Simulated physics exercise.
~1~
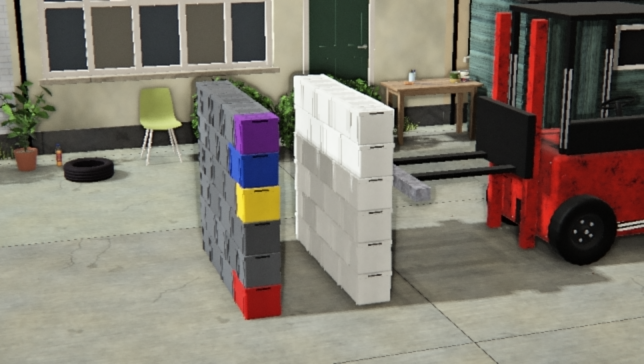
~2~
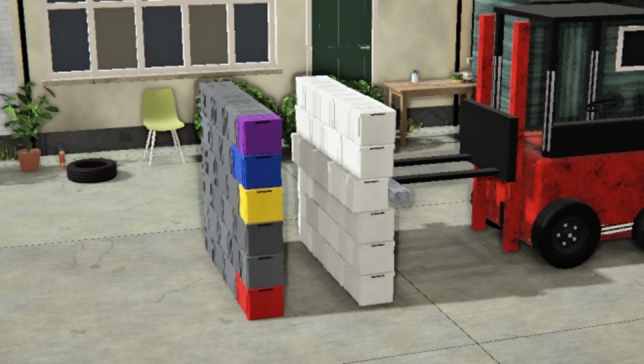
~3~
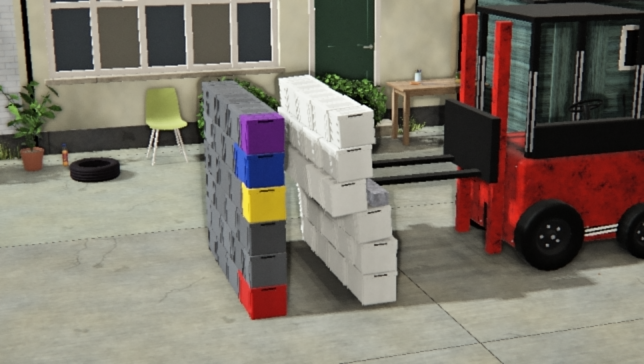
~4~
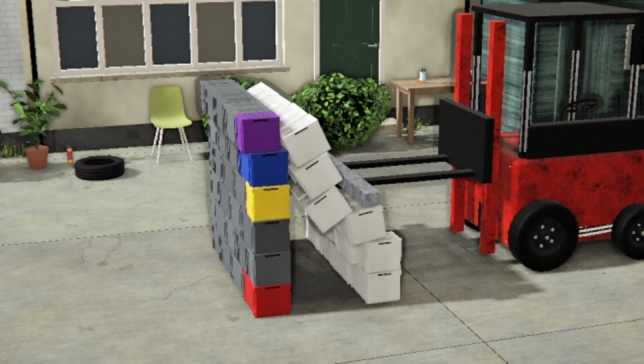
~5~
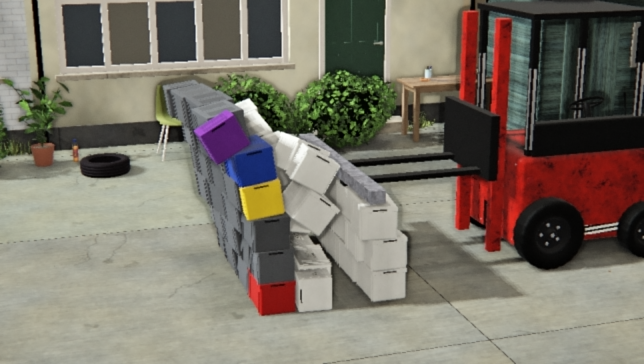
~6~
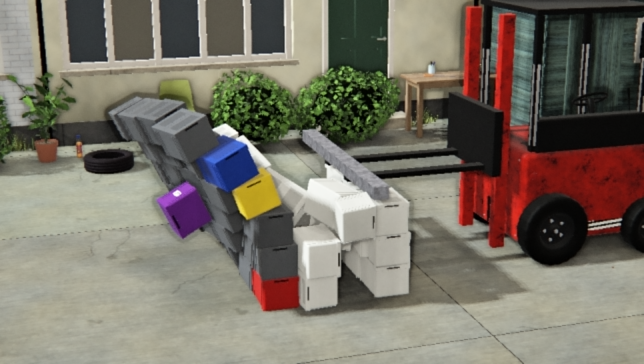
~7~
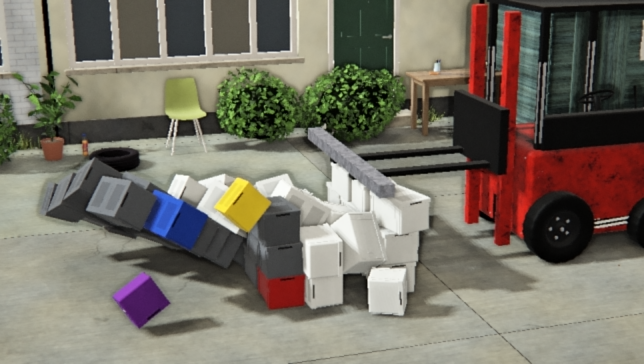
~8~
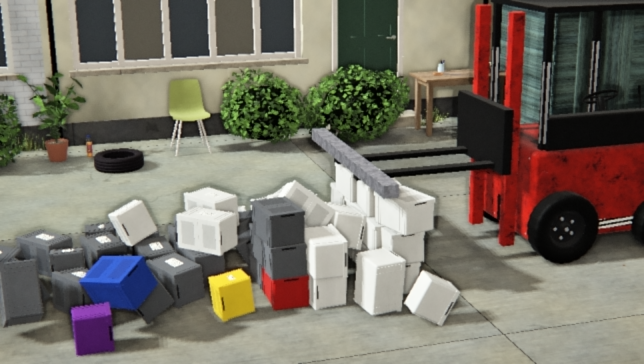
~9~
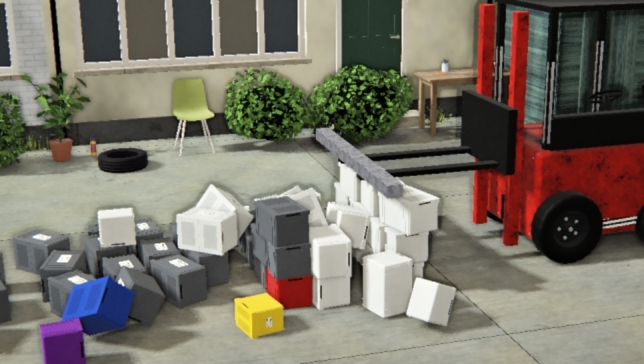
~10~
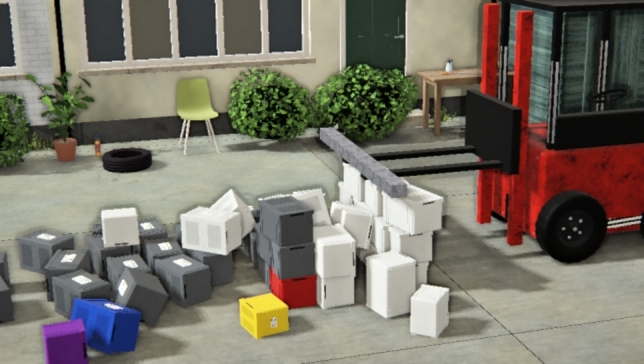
In a paved yard, a red forklift's beam topples a white box wall into a grey one, leaving both largely collapsed leftward.
